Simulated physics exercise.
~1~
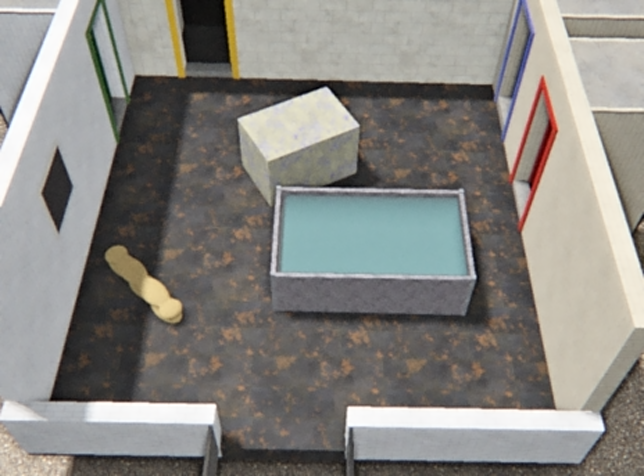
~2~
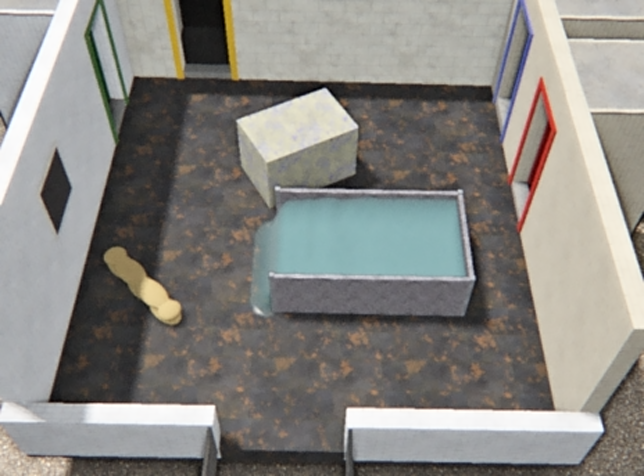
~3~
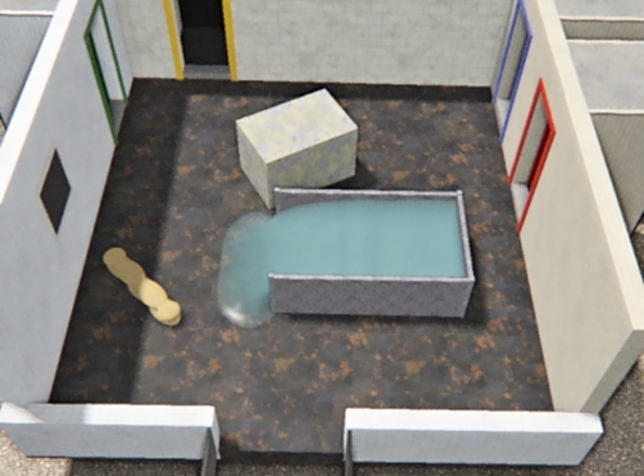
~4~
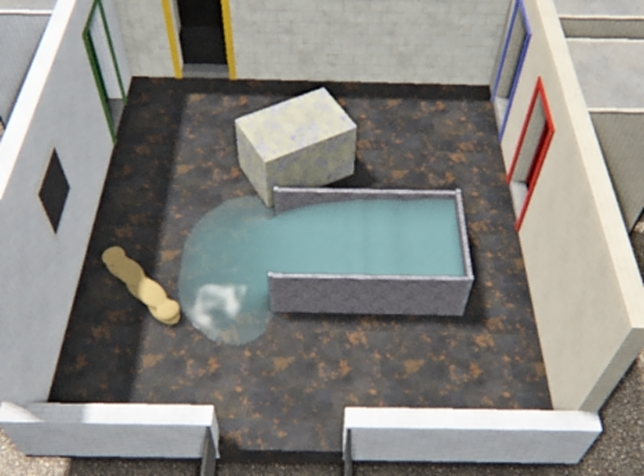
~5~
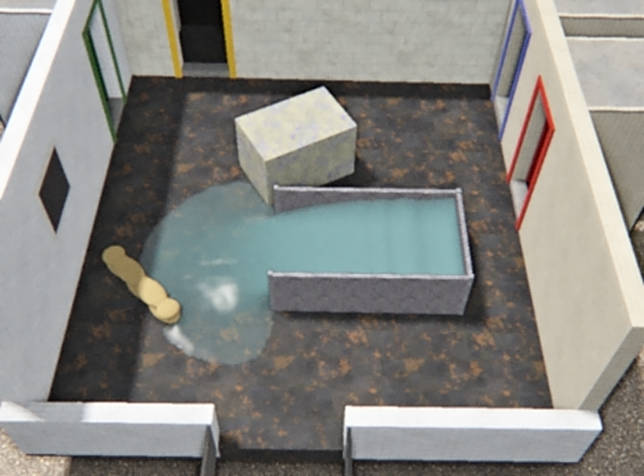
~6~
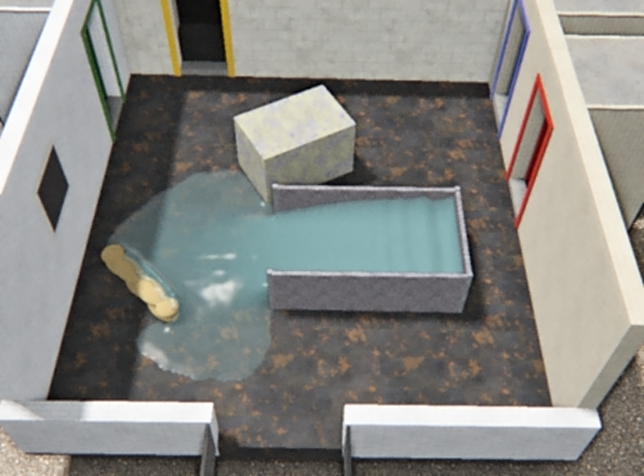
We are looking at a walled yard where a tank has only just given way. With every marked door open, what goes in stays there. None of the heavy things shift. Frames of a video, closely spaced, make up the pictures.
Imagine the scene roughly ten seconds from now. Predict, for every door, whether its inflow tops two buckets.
Result: The red door does not go over two buckets, the green door does not go over two buckets, the yellow door goes over two buckets, the blue door does not go over two buckets.
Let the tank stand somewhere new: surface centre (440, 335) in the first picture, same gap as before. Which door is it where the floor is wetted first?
I'd go with the green-painted one.
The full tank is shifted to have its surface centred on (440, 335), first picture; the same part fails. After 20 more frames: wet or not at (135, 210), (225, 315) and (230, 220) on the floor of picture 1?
Soaked, soaked, soaked.
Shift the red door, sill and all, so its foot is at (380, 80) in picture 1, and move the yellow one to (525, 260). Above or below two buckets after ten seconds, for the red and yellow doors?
As it turns out, the red keeps within it while the yellow keeps within it.
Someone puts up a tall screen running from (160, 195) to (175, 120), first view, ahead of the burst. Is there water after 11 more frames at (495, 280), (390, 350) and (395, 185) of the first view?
Taking the three spots in turn, they are unwetted, unwetted and unwetted.
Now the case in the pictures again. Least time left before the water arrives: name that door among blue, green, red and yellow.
That is the one in green.
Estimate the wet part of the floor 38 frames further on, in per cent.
Around 85 percent, give or take.
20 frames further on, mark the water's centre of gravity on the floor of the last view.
Point: (204, 231).
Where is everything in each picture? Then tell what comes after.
The tank at (371, 235) is whole and still, in the first frame.
Water pours out at (279, 257) and has run to a hidden place, in the second frame.
Water pours out at (278, 259) and has run to (249, 217), in the third frame.
Water pours out at (277, 259) and has run to (193, 315), in the fourth frame.
The front is at (145, 259), out from the gap at (277, 258), in the fifth frame.
Water pours out at (276, 257) and has run to (117, 238), in the sixth frame.
A moment on, water covers 30 % of the floor; the red door not reached, the green door not reached, the yellow door not reached, the blue door not reached.
Next, water covers 35 % of the floor; the red door not reached, the green door wet at the sill, nothing in, the yellow door not reached, the blue door not reached.
Then, water covers 45 % of the floor; the red door not reached, the green door wet at the sill, nothing in, the yellow door under two buckets in, the blue door not reached.
Later, water covers 85 % of the floor; the red door wet at the sill, nothing in, the green door under two buckets in, the yellow door far over two buckets in, the blue door wet at the sill, nothing in.
In the end, water covers 95 % of the floor; the red door wet at the sill, nothing in, the green door under two buckets in, the yellow door far over two buckets in, the blue door wet at the sill, nothing in.
